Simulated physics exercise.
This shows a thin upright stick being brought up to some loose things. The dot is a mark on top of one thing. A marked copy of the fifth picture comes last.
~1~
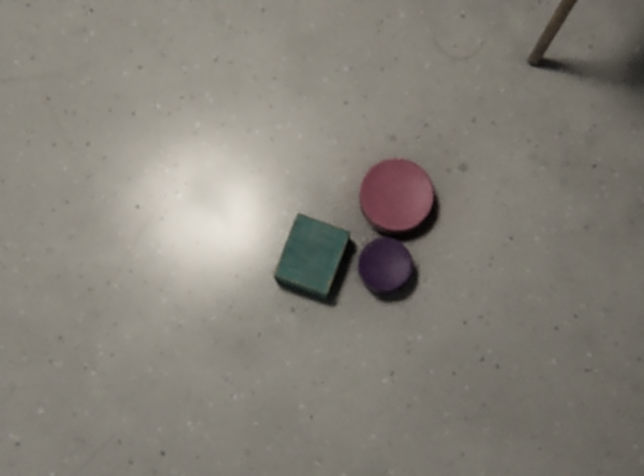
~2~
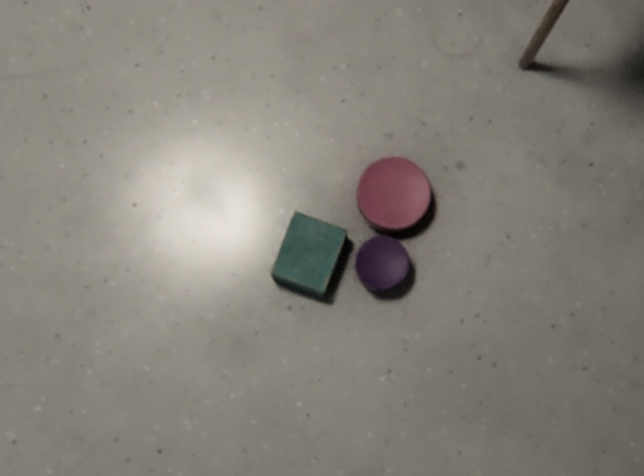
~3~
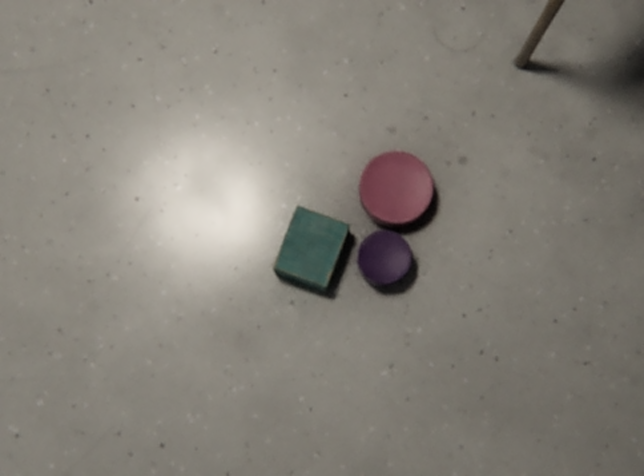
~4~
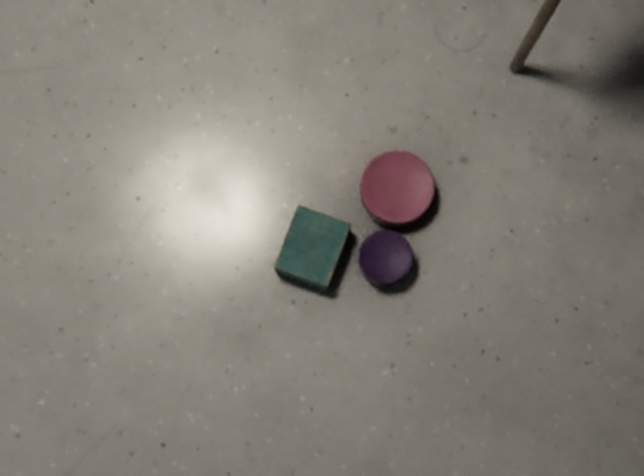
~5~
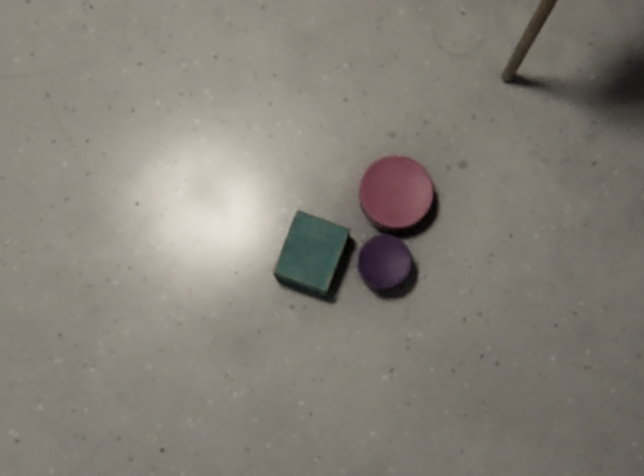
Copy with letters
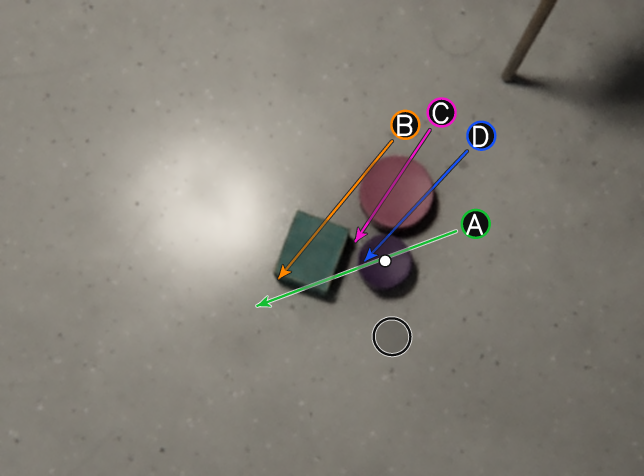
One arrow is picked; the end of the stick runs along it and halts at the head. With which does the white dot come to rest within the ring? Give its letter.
Stroke C brings the dot into the ring.
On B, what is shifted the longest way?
It is the turquoise block.
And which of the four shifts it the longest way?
Stroke C.
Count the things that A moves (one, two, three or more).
Two.
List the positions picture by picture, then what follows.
In the first frame, purple jar (385, 267); pink jar (396, 198); turquoise block (313, 257).
In the second frame, turquoise block (310, 255); purple jar (382, 265).
In the third frame, pink jar (395, 191); turquoise block (312, 249).
In the fourth frame, purple jar (385, 259); pink jar (396, 190).
In the fifth frame, turquoise block (312, 254); purple jar (384, 264); pink jar (395, 195).
On the marked copy, A from (456, 231) to (257, 306); B from (392, 141) to (279, 278); C from (430, 130) to (355, 241); D from (467, 151) to (365, 261); the ring at (392, 337); the white dot at (386, 261).
With C. Early on, foot of the stick (403, 170); purple jar (383, 267); pink jar (390, 205).
Further on, foot of the stick (376, 211); purple jar (382, 313); pink jar (373, 250).
At the end, foot of the stick (355, 242); purple jar (390, 341); pink jar (368, 280); the dot on the purple jar is in the ring.
As for the rest, A leaves the dotted thing at (344, 306); B leaves the dotted thing at (384, 264); D leaves the dotted thing at (376, 290).
